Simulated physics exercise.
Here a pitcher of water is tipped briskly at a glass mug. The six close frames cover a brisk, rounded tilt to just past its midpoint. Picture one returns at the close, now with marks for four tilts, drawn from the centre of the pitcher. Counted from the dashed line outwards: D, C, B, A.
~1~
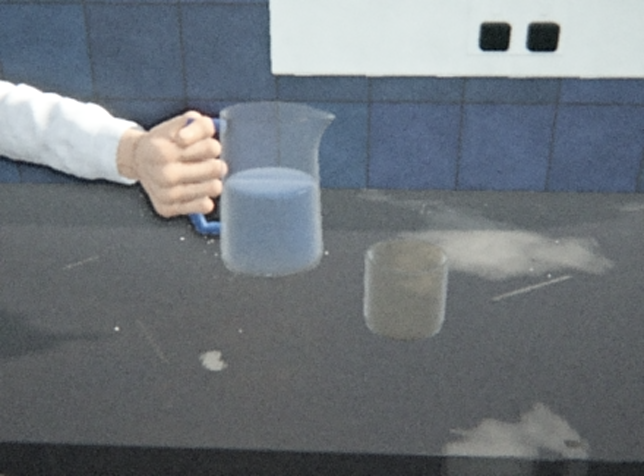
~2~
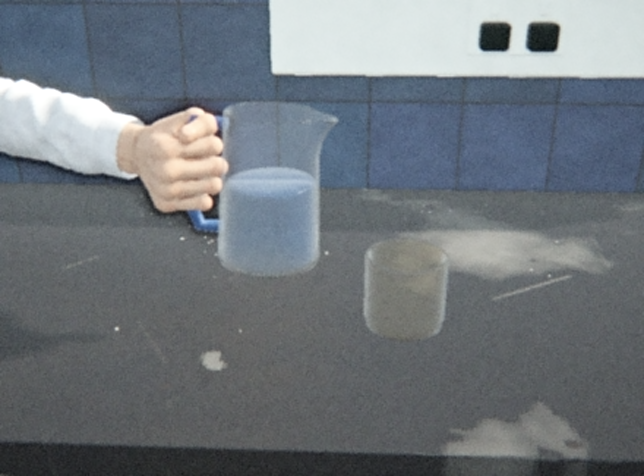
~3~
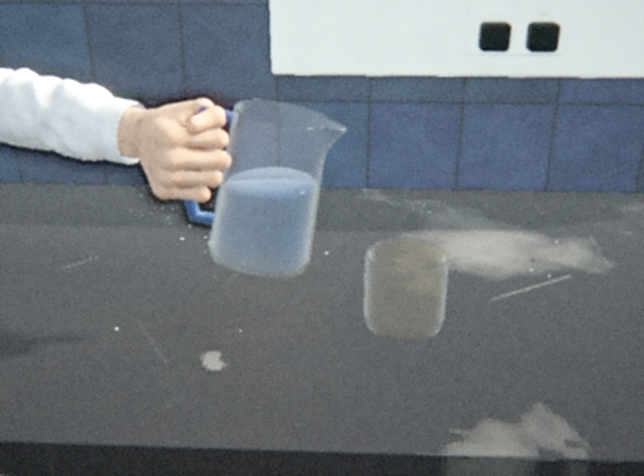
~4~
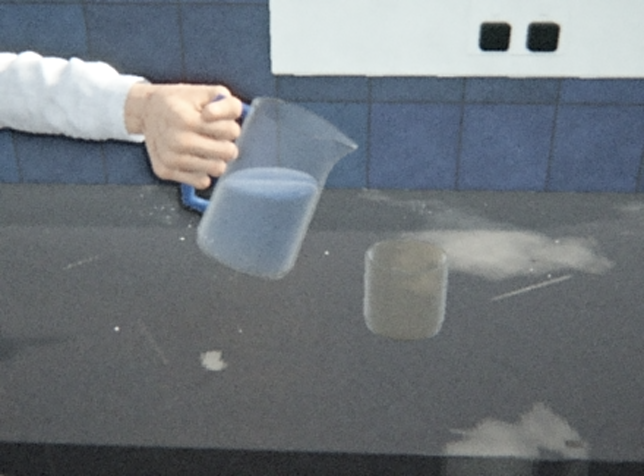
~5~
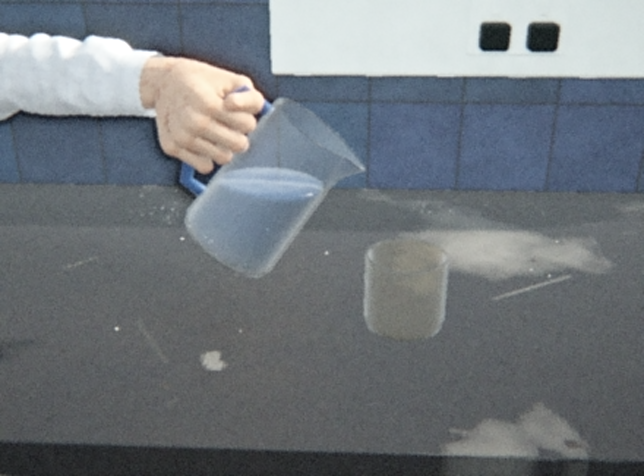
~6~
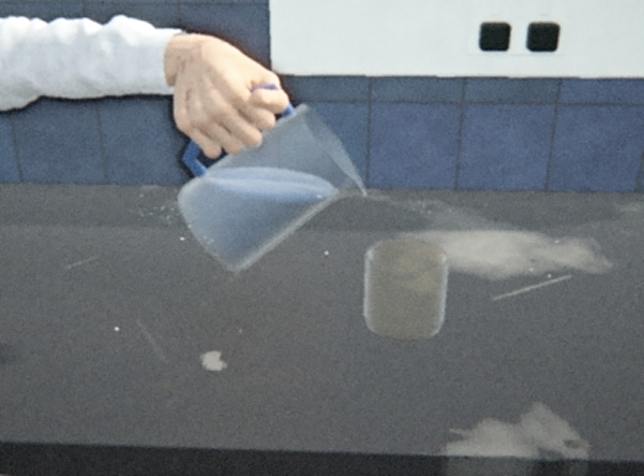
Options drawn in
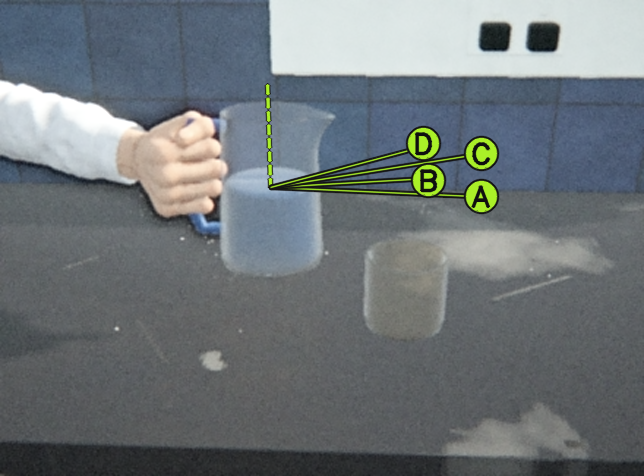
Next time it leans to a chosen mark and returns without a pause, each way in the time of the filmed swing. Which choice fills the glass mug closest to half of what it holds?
The answer is mark D.
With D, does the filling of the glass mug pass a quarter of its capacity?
Yes, clearly.
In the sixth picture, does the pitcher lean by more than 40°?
Yes, it does.
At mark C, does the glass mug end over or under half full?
Over half.
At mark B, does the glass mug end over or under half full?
Over.
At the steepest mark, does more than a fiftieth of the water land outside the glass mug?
Yes, it does.
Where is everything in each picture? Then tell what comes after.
Upright, lip at (332, 116); rim of the glass mug round (407, 255); nothing has left yet.
Tipped about 3°, lip at (336, 119); nothing has left yet.
Tipped about 10°, lip at (345, 129); nothing has left yet.
Tipped about 22°, lip at (355, 146); nothing has left yet.
Tipped about 37°, lip at (363, 168); nothing has left yet.
Tipped about 52°, lip at (365, 192); nothing has left yet.
On the marked copy, A at (464, 196); B at (411, 179); C at (465, 156); D at (407, 150).
If A is chosen, the glass mug ends with about 90 % of what it can hold; 16 % of the water is spilt.
If B is chosen, the glass mug ends with about 89 % of what it can hold; 3 % of the water is spilt.
If C is chosen, the glass mug ends with about 69 % of what it can hold.
If D is chosen, the glass mug ends with about 48 % of what it can hold.
